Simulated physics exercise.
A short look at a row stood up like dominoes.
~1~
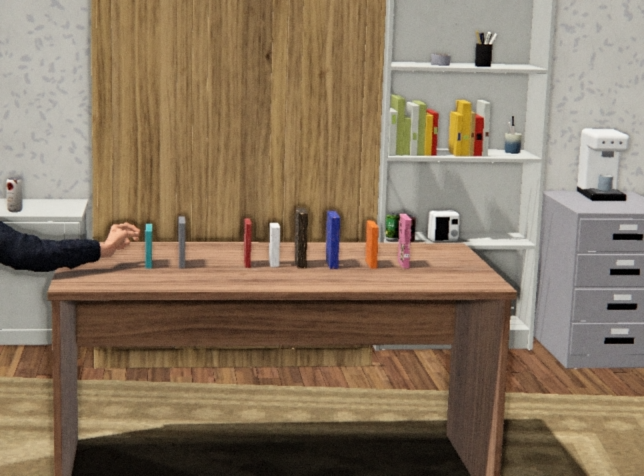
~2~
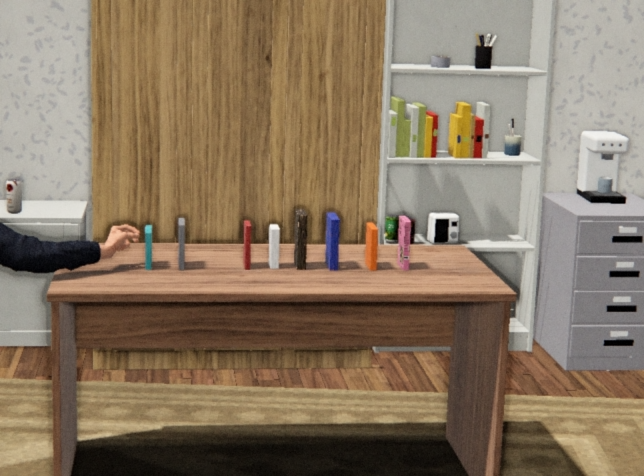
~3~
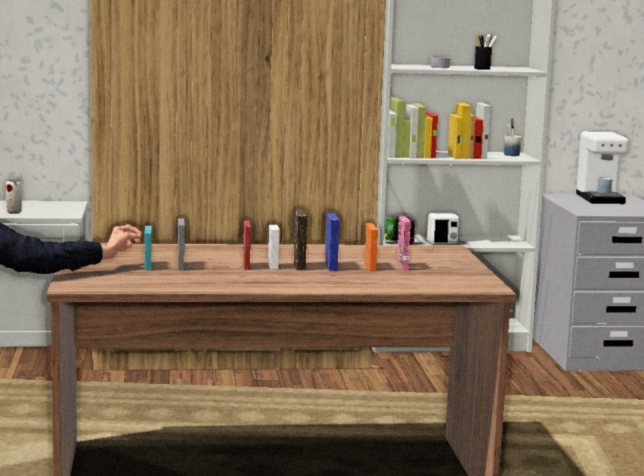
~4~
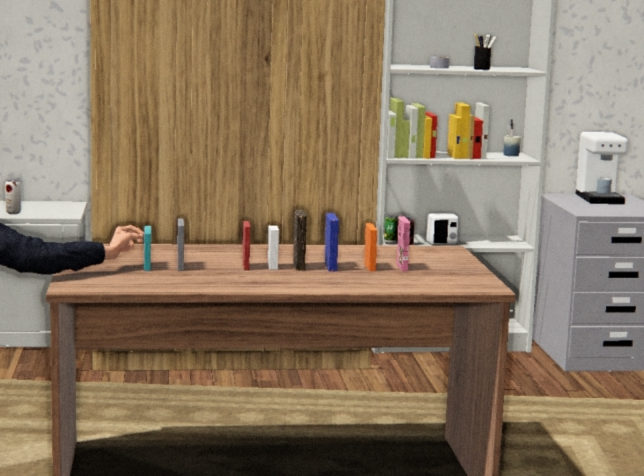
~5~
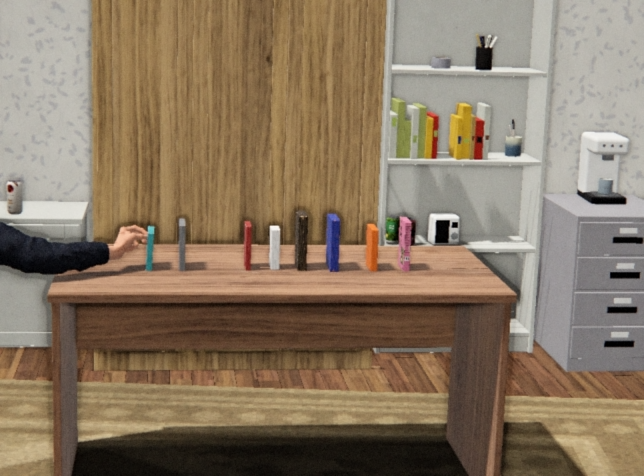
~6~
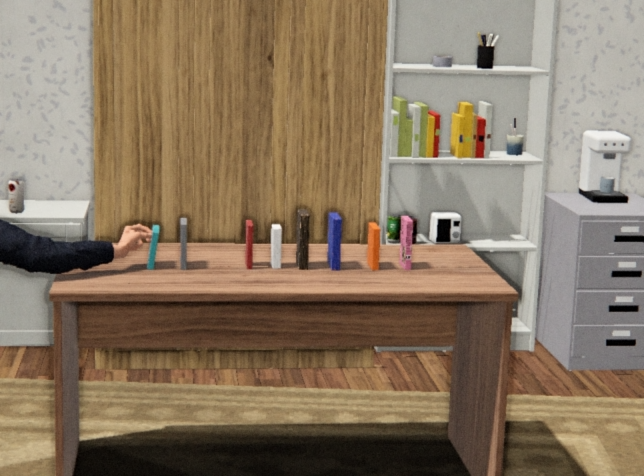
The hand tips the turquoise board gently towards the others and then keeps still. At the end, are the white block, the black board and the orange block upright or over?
The white block is still upright, the black board is still upright, the orange block is still upright.
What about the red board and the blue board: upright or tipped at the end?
The red board keeps standing; the blue board is still upright.
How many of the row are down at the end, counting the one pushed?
2 of them.
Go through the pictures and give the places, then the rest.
The first picture shows white block (274, 245); black board (301, 238); orange block (372, 245).
The second picture shows blue board (332, 242); red board (247, 245).
The third picture shows grey board (181, 244); blue board (332, 242).
The fourth picture shows red board (246, 246); grey board (181, 245).
The fifth picture shows turquoise board 3° over; blue board (333, 243); red board (248, 246).
The sixth picture shows turquoise board 8° over; white block (276, 247); black board (303, 239); orange block (374, 246).
Then, 0.40 s later than the last frame, turquoise board 75° over; grey board tilted by 28°.
Then, 0.50 s later than the last frame, turquoise board 90° over; grey board tilted by 73°.
When it is over, lying over on the table, grey board; the other 5 as before. End places, in pixels of the last picture, white block near (276, 247), black board near (303, 239).
